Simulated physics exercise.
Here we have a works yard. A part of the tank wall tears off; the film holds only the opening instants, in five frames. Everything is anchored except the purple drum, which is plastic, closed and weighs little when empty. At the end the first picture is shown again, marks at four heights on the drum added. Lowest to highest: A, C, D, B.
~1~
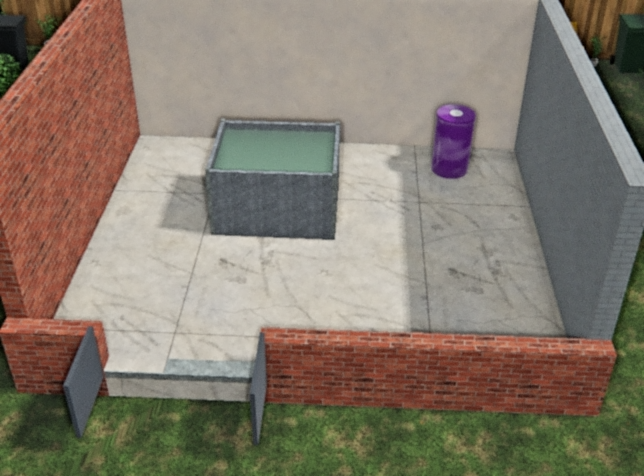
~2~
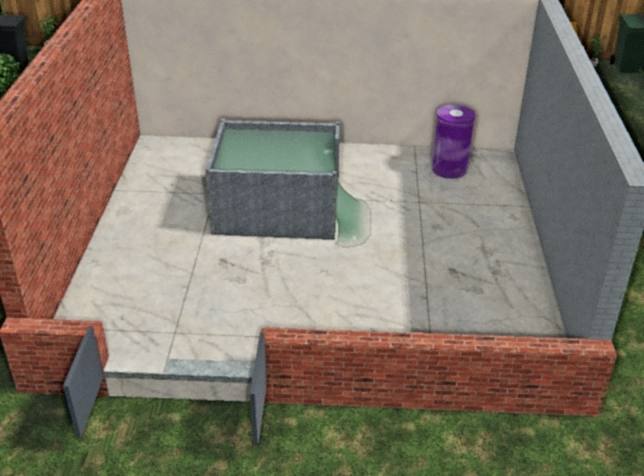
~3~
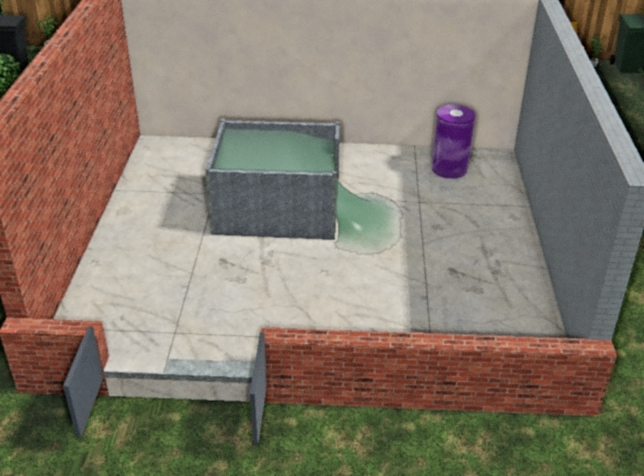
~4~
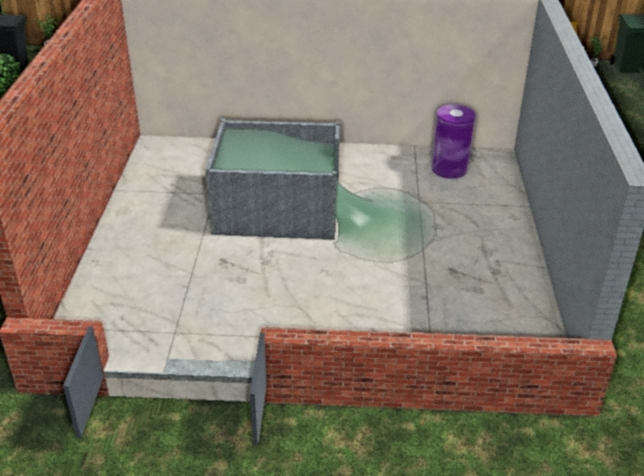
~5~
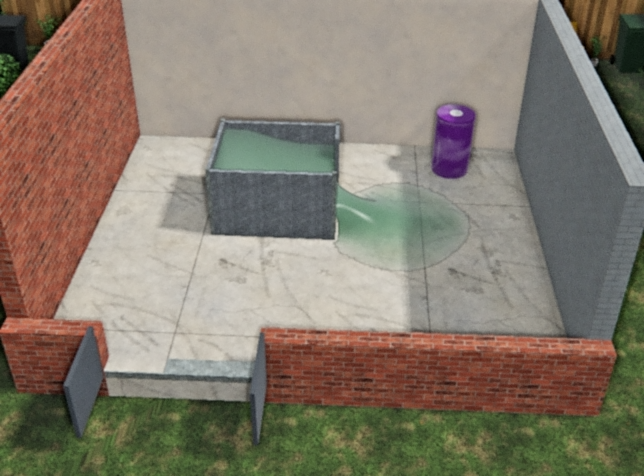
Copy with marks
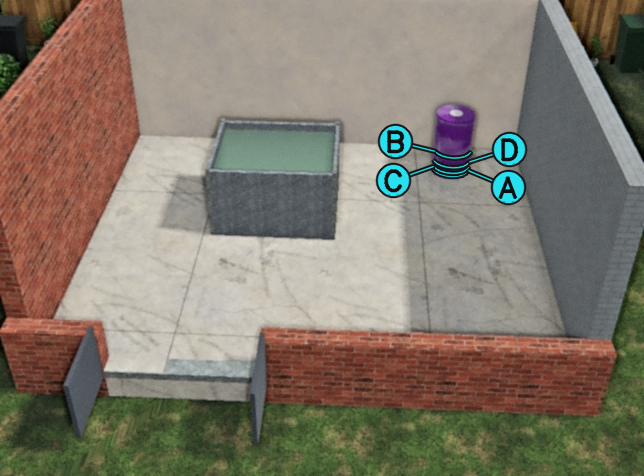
In the video, green liquid pours from the right side of a full stone tank in a walled yard and spreads rightward across the pale paved floor in a widening puddle, while a purple drum stands still near the back wall.
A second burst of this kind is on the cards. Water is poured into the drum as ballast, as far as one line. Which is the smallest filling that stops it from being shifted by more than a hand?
Use mark D.
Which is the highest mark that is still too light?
That is mark C.
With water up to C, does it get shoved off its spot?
Yes.
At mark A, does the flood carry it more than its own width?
Yes.
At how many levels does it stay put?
Two of the four.
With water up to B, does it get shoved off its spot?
No.
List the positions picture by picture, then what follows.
The first frame shows lid of the purple drum at (456, 113); tank full, its middle at (276, 151); open gate at (182, 327).
In the second frame, 2 % of the ground wet, in view closest to the drum at (360, 202).
In the third frame, 4 % of the ground wet, in view closest to the drum at (382, 198).
In the fourth frame, 7 % of the ground wet, in view closest to the drum at (418, 201).
The fifth frame shows lid of the purple drum at (456, 113); 10 % of the ground wet, in view closest to the drum at (426, 191).
On the marked copy, A at (451, 176); B at (453, 158); C at (452, 173); D at (452, 167); from the bottom up A, C, D, B.
If A is chosen, it is pushed about twice its own width away.
If B is chosen, it does not move.
If C is chosen, it is pushed about its own width away.
If D is chosen, it does not move.
